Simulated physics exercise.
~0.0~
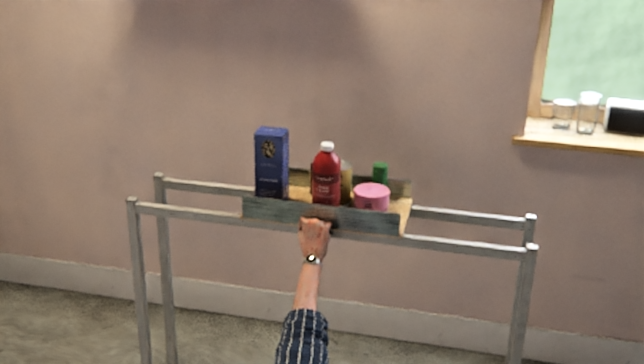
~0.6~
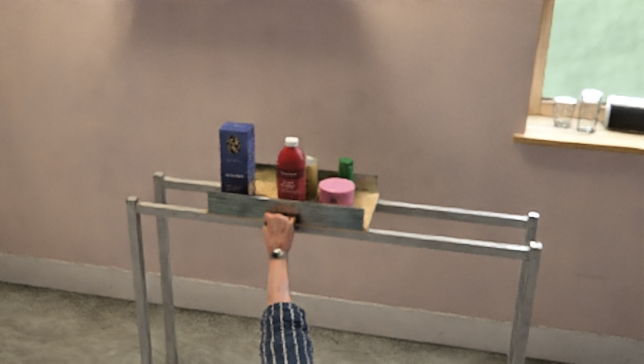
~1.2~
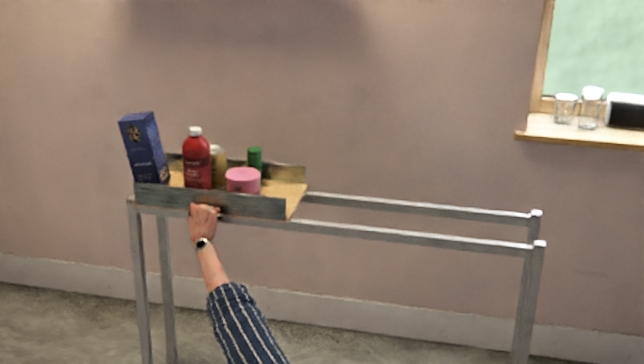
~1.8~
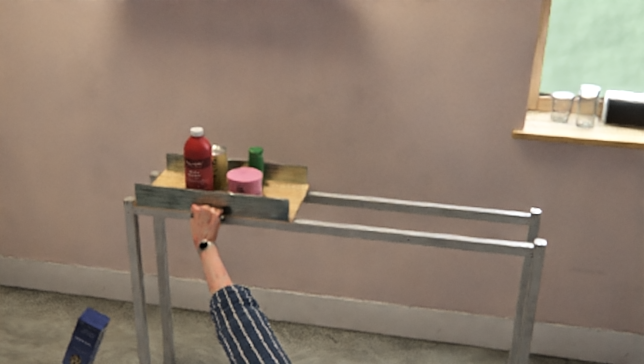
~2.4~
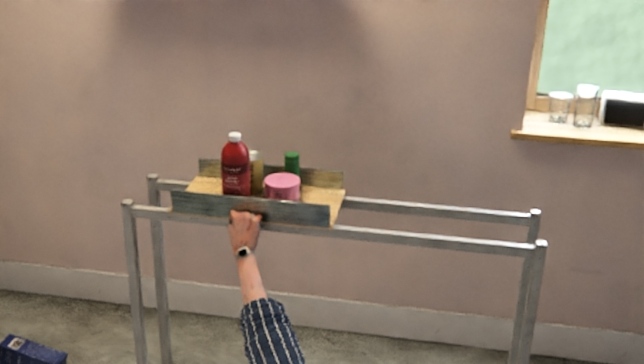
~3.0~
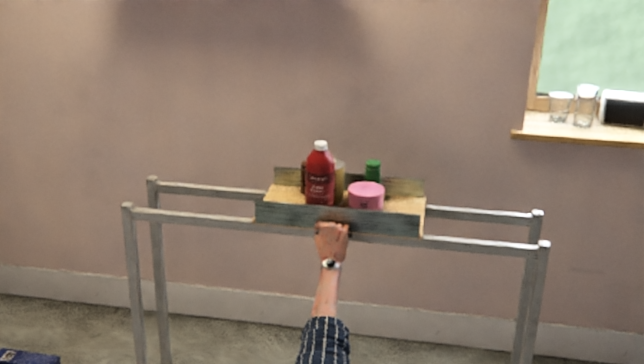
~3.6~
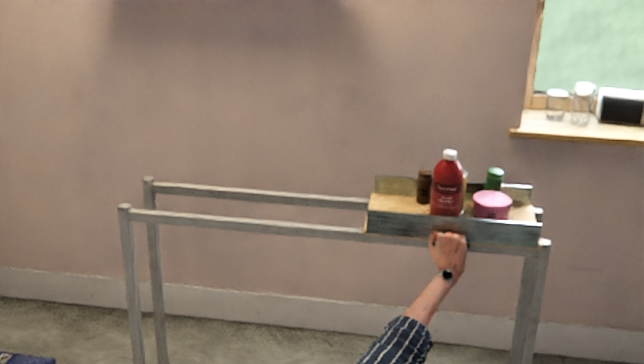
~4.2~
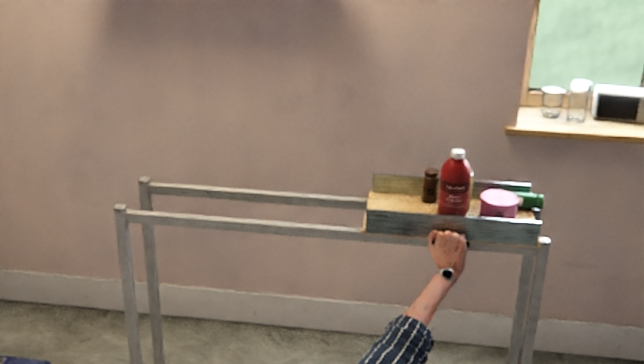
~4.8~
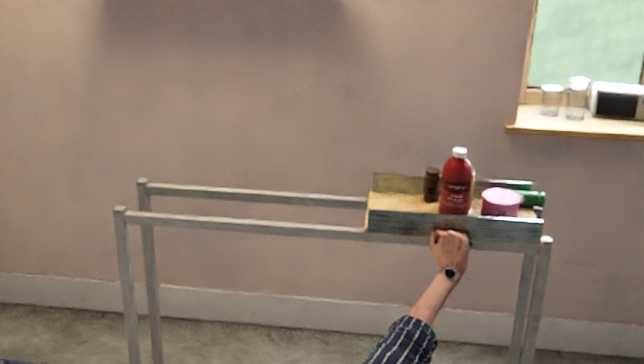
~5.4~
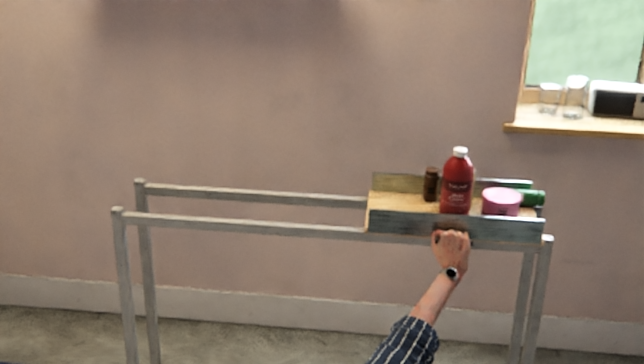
On a metal rail frame by a plain wall, a hand slid a tray of containers left, and the blue carton tipped off onto the floor; the hand then moved the tray right, where the green shaker fell over while the rest stayed aboard.
